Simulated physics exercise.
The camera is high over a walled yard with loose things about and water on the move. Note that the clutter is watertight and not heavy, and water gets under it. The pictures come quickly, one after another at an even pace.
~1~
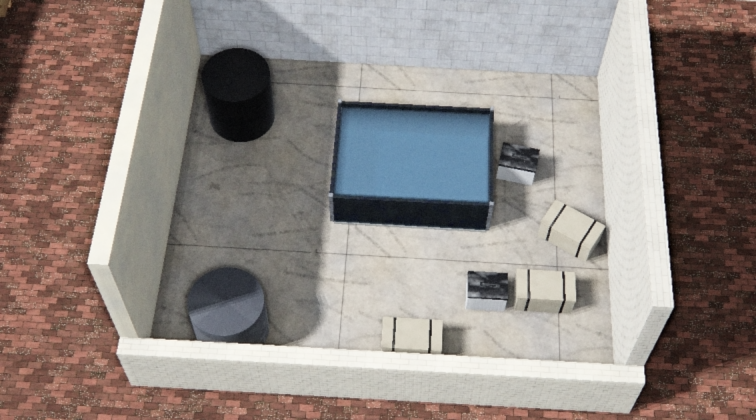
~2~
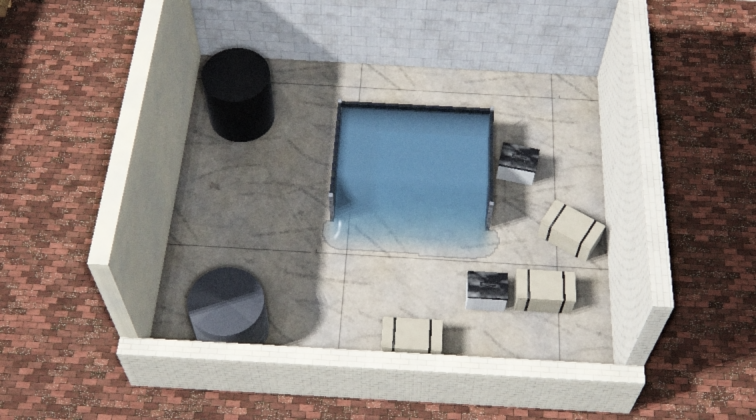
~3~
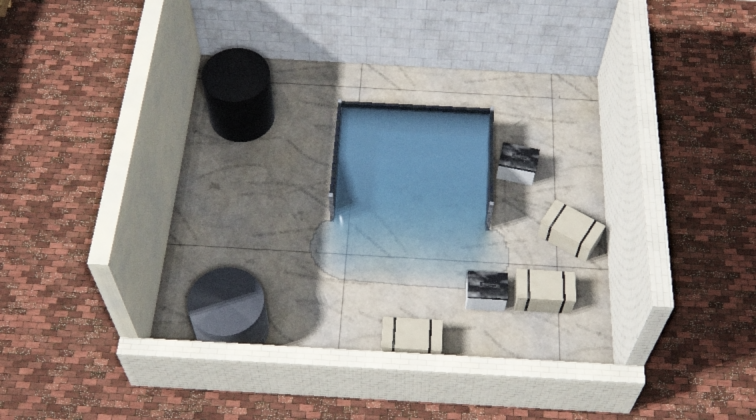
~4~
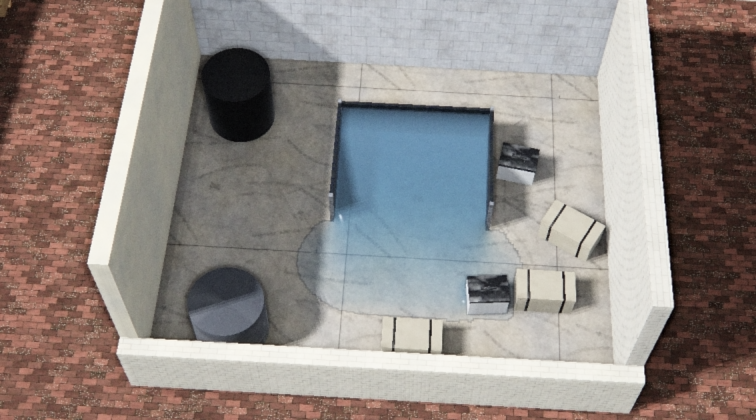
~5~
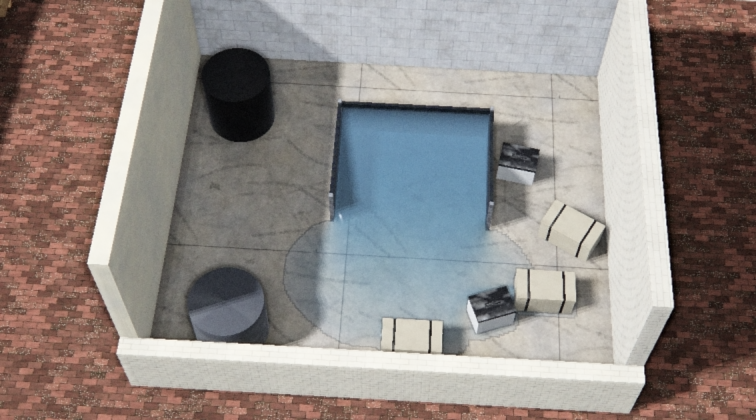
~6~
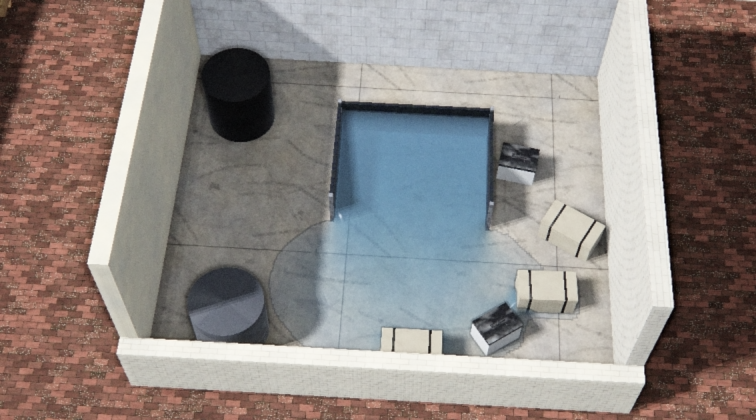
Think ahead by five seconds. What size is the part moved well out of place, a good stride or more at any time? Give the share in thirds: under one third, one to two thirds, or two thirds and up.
The portion knocked well out of place is two thirds or greater.
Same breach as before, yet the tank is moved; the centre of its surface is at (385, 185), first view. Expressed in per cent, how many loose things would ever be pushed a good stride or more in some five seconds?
Estimate: Close to 100 per cent.
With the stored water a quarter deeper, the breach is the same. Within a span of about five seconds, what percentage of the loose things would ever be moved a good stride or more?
Share displaced: Approx. 100 percent.
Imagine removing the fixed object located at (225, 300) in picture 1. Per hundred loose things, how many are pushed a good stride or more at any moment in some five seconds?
My guess is close to 100 per cent of them.
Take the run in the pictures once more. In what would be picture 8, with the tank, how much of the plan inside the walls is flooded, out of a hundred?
I'd estimate around 40 percent.
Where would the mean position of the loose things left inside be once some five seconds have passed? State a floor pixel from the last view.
Estimate: Close to (518, 157) px.
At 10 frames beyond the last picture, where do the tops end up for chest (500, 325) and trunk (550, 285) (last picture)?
Estimate: First at (601, 343), second at (600, 300), approximately.
A moment on, 1 of 5 are well off their spots; 2 afloat.
Next, 2 of 5 are well off their spots; 2 afloat.
Later, 3 of 5 are well off their spots; 2 afloat.
In the end, 5 of 5 are well off their spots, and 5 have been at some point; 5 afloat.
